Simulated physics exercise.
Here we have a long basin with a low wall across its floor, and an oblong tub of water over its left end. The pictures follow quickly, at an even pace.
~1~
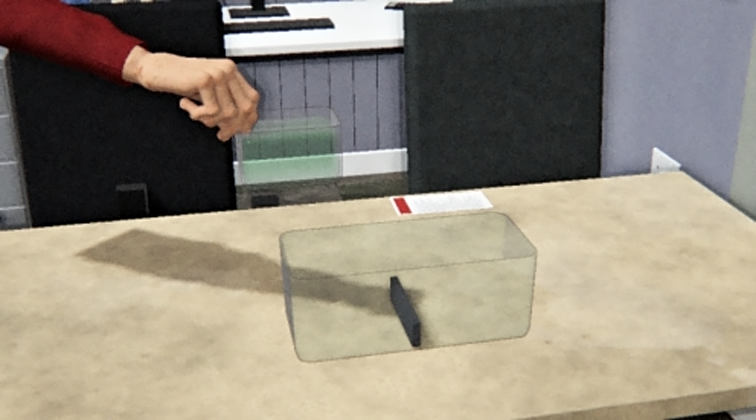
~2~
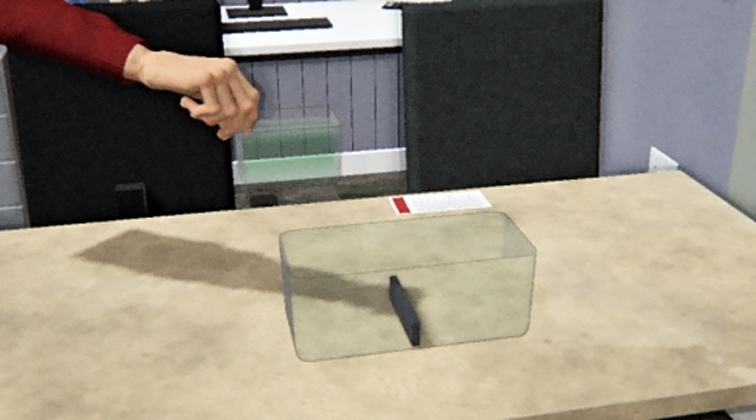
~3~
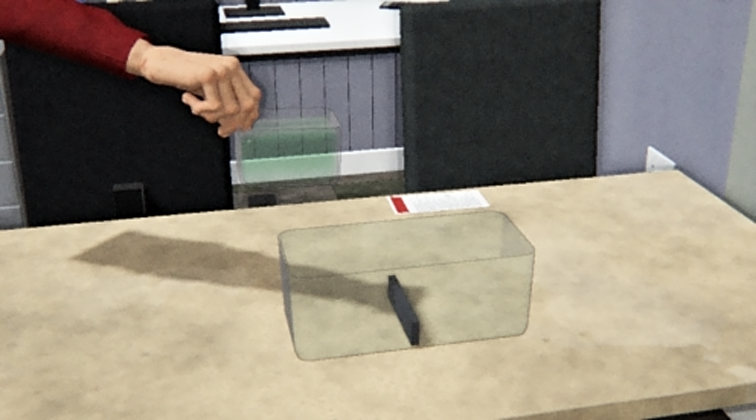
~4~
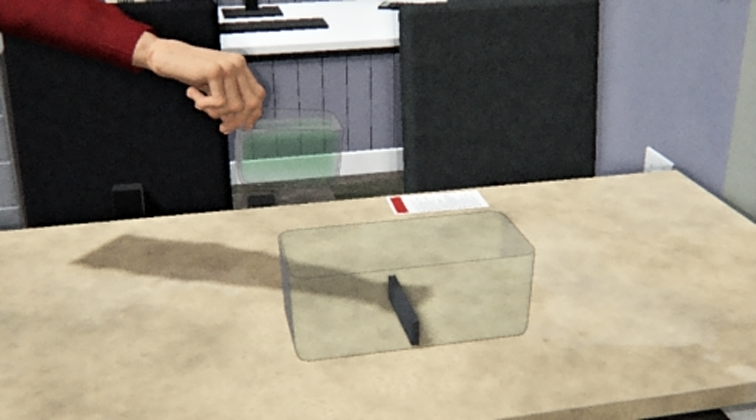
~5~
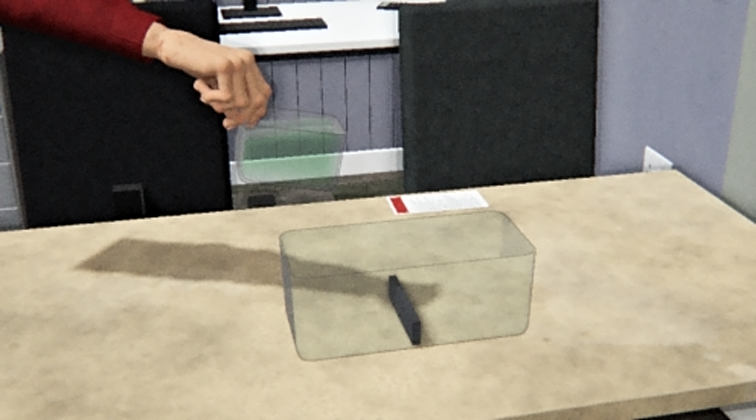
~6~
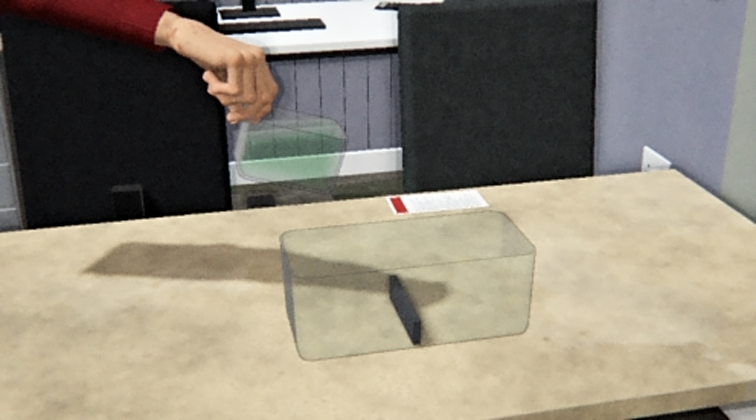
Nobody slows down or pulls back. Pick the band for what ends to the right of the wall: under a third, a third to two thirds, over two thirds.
In the end from a third to two thirds is right of the wall.
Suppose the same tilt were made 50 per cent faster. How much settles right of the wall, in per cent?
It comes to 45 per cent or so.
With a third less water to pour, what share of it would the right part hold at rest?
About 15 per cent.
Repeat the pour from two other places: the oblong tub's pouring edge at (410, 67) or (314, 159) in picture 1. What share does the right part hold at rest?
The first gives 90 %, the second 5 %.
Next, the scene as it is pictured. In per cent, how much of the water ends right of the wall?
Roughly 50 in a hundred.
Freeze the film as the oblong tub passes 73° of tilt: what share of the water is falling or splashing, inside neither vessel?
It comes to 30 per cent or so.
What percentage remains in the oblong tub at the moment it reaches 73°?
Roughly 40 in a hundred.
A moment on, the oblong tub is tipped part way and 38 per cent is still to pour, 10 is left of the wall and 21 right of it.
Next, the oblong tub is tipped right over and 5 per cent is still to pour, 38 is left of the wall and 51 right of it.
Then the oblong tub is tipped right over and 0 per cent is still to pour, 47 is left of the wall and 52 right of it.
Later the oblong tub is tipped right over and 0 per cent is still to pour, 47 is left of the wall and 52 right of it.
Finally, 47 per cent lies left of the wall, 52 right of it and 1 outside.
